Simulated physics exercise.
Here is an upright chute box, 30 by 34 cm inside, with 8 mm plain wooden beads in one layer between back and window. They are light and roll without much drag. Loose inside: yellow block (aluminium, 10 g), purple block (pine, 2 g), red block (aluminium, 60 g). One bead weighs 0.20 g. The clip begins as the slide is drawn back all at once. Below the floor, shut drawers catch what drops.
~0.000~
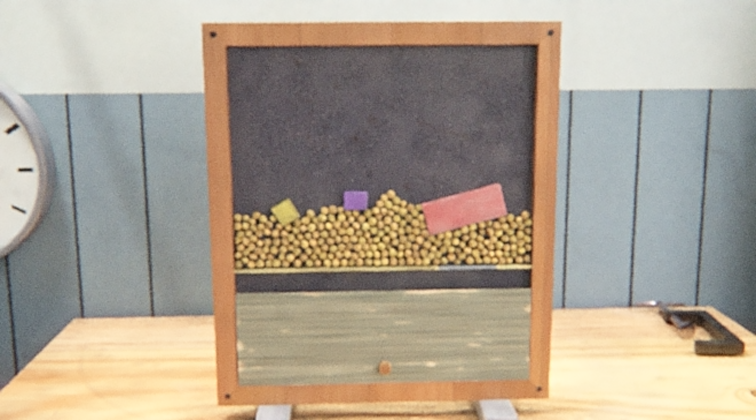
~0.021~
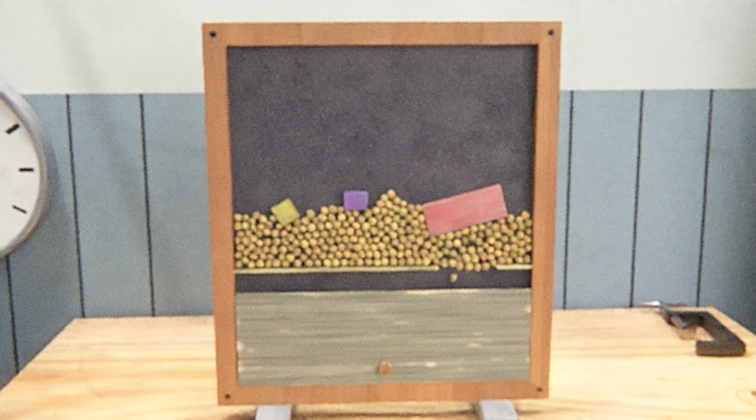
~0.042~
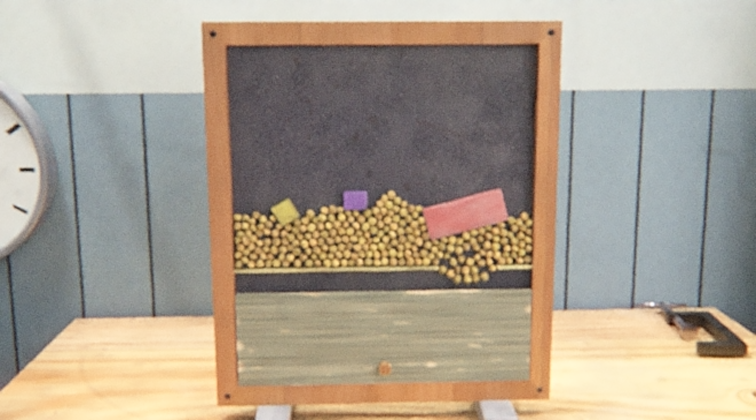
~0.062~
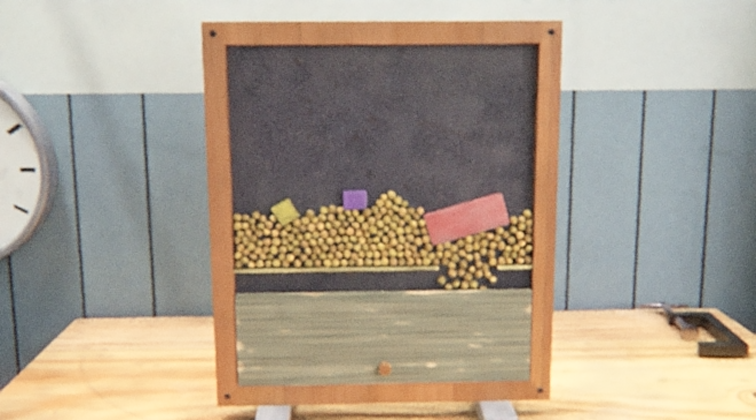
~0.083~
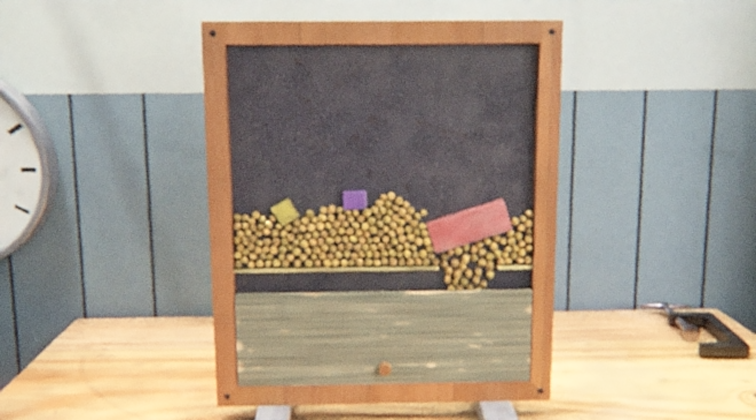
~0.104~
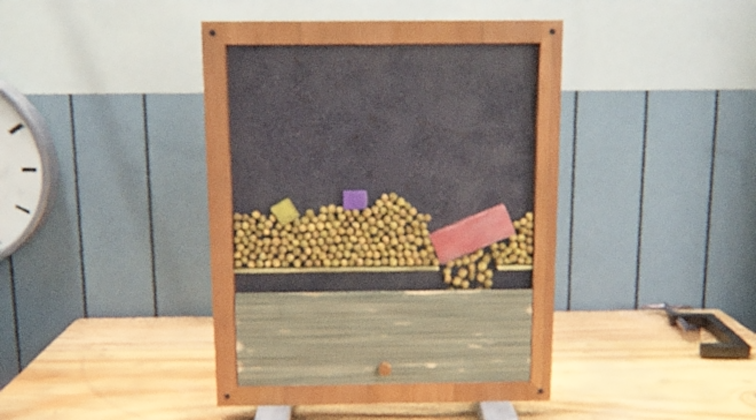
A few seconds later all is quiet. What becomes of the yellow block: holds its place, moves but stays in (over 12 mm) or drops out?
Yellow block: Holds its place.
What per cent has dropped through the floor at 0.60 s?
Some 35 per cent.
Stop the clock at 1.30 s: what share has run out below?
Some 45 per cent.
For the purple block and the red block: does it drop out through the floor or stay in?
Purple block stays in, red block out.
After 0.25 s, 20 % are out; yellow block moved 0.0 cm tilted 31°; purple block moved 0.9 cm tilted 35°; red block below the floor.
After 0.60 s, 35 % are out; yellow block moved 0.0 cm tilted 31°; purple block moved 1.6 cm tilted 44°; red block below the floor.
After 1.30 s, 45 % are out; yellow block moved 0.0 cm tilted 31°; purple block moved 6.3 cm tilted 53°; red block below the floor.
At rest by 1.9 s, 45 % are out; yellow block moved 0.0 cm tilted 31°; purple block moved 6.8 cm tilted 53°; red block below the floor.
